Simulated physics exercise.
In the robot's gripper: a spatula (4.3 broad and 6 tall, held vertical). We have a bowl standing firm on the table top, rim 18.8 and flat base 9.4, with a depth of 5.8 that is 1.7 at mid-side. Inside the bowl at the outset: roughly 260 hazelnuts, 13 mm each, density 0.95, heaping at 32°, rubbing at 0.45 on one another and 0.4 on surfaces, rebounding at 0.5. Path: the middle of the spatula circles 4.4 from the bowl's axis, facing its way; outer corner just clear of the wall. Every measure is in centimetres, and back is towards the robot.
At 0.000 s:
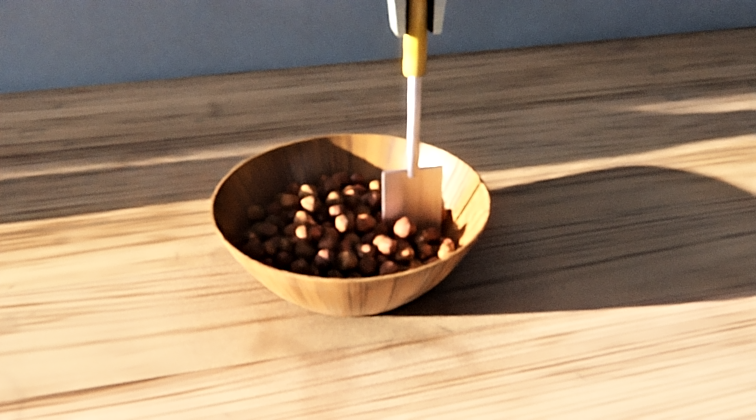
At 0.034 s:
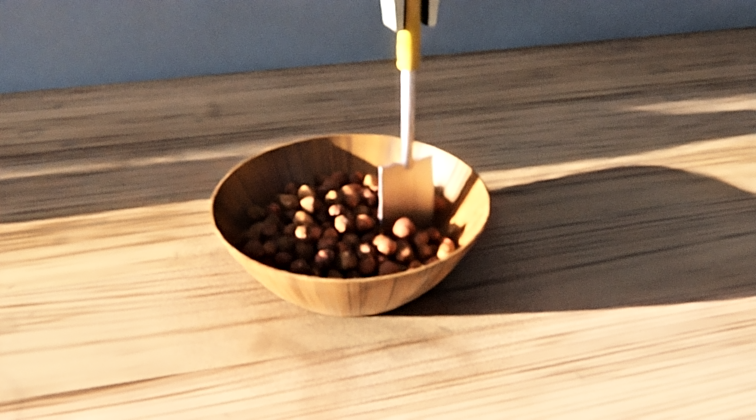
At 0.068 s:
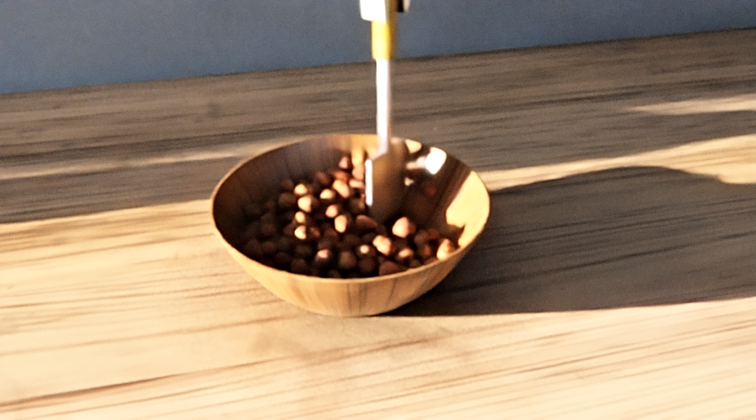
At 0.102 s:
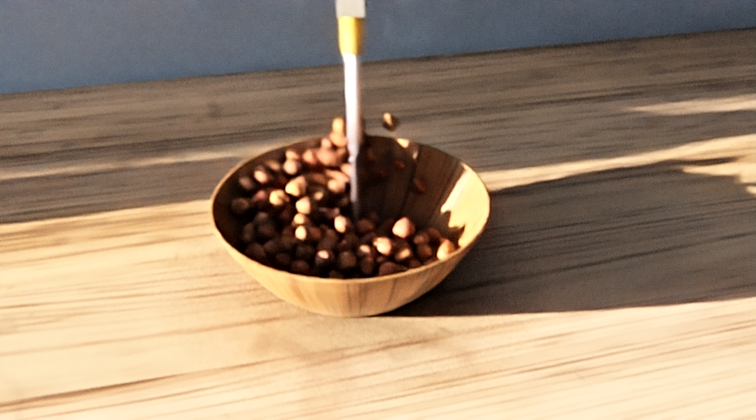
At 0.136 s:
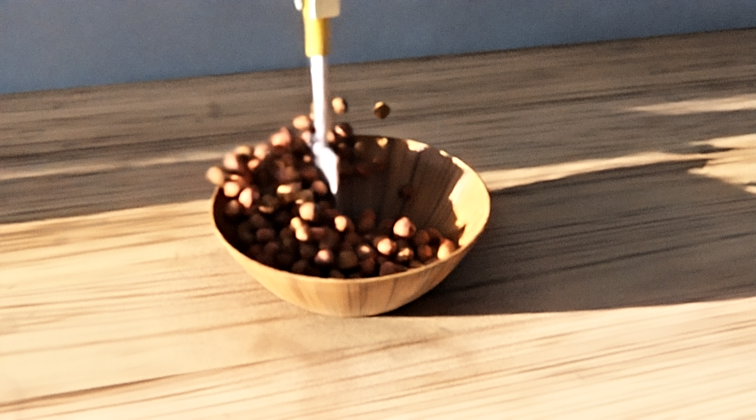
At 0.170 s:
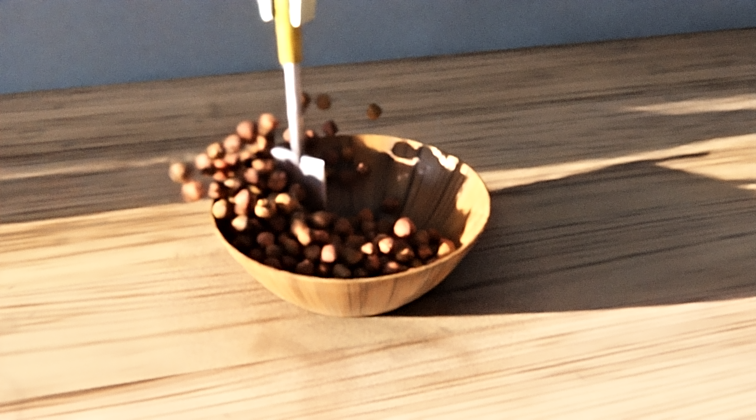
A wooden bowl of brown hazelnuts sits on a sunlit, pale wood-grained tabletop before a blue-grey wall, seen from slightly above by a still camera. A gripper at the top holds an upright spatula with a yellow-and-silver handle, its flat blade in the bowl's right side. The spatula sweeps leftward around the back, turning and pushing nuts into a heap, and several fly above the back and left rim.
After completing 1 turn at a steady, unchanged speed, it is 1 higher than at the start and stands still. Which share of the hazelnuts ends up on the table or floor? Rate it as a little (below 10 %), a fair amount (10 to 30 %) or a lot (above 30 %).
A lot.
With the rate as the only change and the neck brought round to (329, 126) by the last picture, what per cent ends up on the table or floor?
Around 25 in a hundred.
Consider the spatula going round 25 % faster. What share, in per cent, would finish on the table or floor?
Then roughly 45 per cent.
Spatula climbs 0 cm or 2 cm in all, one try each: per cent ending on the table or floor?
It comes to about 40 per cent and about 30 per cent.
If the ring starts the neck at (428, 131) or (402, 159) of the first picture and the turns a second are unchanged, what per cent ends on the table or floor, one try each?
Around 25 per cent on the first try, around 25 per cent on the second.
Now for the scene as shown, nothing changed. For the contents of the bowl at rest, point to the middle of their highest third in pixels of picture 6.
Near (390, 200).
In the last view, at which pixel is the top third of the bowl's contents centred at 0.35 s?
Near (433, 227).
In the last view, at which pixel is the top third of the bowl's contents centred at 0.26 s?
I'd point to somewhere close to (316, 252).
By 0.26 s, 218° round, highest piece 10 above the table; 221 in the bowl, 6 on the table or floor, 34 in flight or on the tool.
By 0.35 s, 301° round, highest piece 10 above the table; 192 in the bowl, 40 on the table or floor, 29 in flight or on the tool.
By 0.60 s, 0° round, highest piece 7 above the table; 163 in the bowl, 98 on the table or floor.
By 1.30 s, 0° round, highest piece 6 above the table; 162 in the bowl, 99 on the table or floor.
Final count, 162 in the bowl, 99 on the table or floor. That is 38 % on the table or floor.
